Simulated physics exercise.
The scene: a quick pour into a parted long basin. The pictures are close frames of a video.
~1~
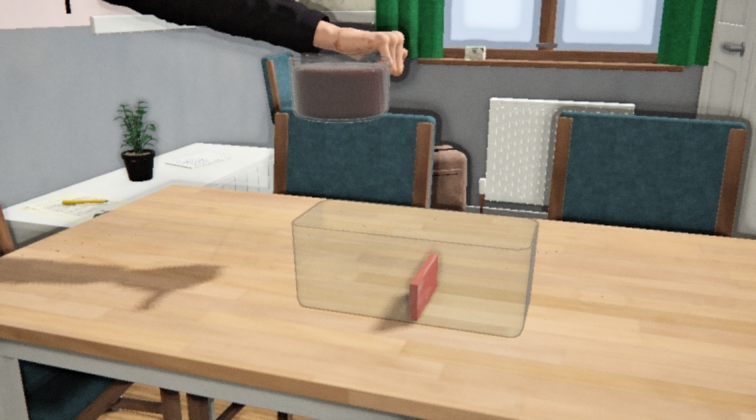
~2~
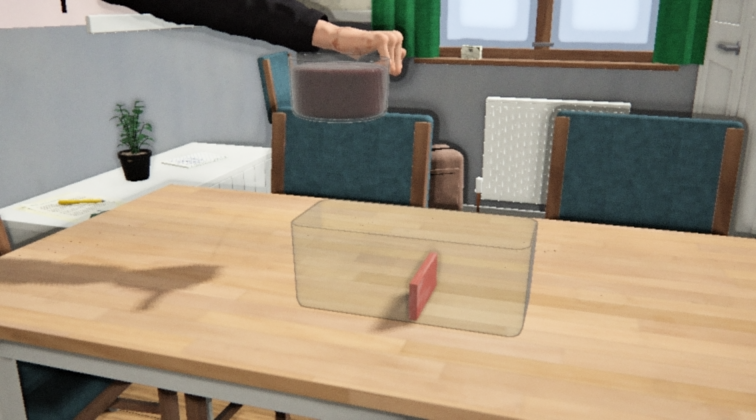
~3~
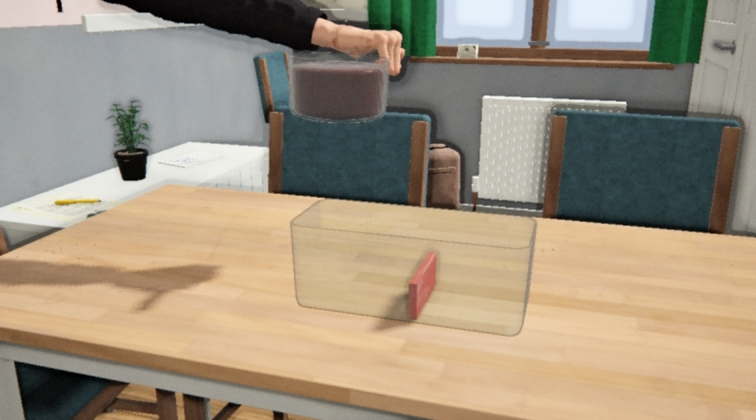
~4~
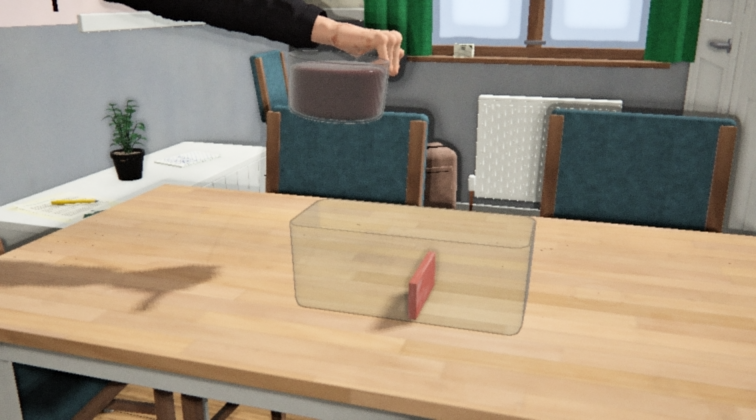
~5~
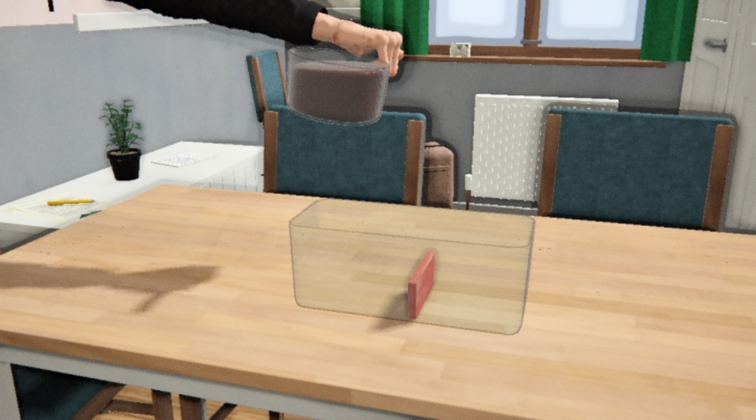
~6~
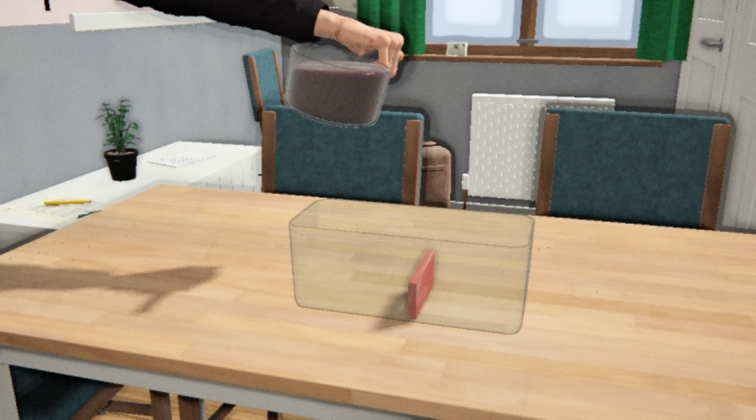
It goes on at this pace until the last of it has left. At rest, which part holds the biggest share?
It is the right one.
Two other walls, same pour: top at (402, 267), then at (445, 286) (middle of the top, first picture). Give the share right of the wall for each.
About 95 and 45 per cent.
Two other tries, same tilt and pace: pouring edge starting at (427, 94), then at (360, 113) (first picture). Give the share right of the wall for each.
About 95 and 5 per cent.
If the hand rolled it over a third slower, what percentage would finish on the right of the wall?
Close to 75 per cent.
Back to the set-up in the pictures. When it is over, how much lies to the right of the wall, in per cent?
Some 70 per cent.
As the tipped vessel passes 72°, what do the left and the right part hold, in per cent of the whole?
Some 0 per cent left and 5 right.
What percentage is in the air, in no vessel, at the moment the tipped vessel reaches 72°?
It comes to 35 per cent or so.
A moment on, the tilt is 72° and 56 per cent is still to pour, 1 is left of the wall and 6 right of it.
Next, the tilt is 99° and 12 per cent is still to pour, 6 is left of the wall and 66 right of it.
Then the tilt is 100° and 1 per cent is still to pour, 23 is left of the wall and 72 right of it.
Later the tilt is 100° and 0 per cent is still to pour, 27 is left of the wall and 72 right of it.
Finally, 28 per cent lies left of the wall, 72 right of it and 1 outside.
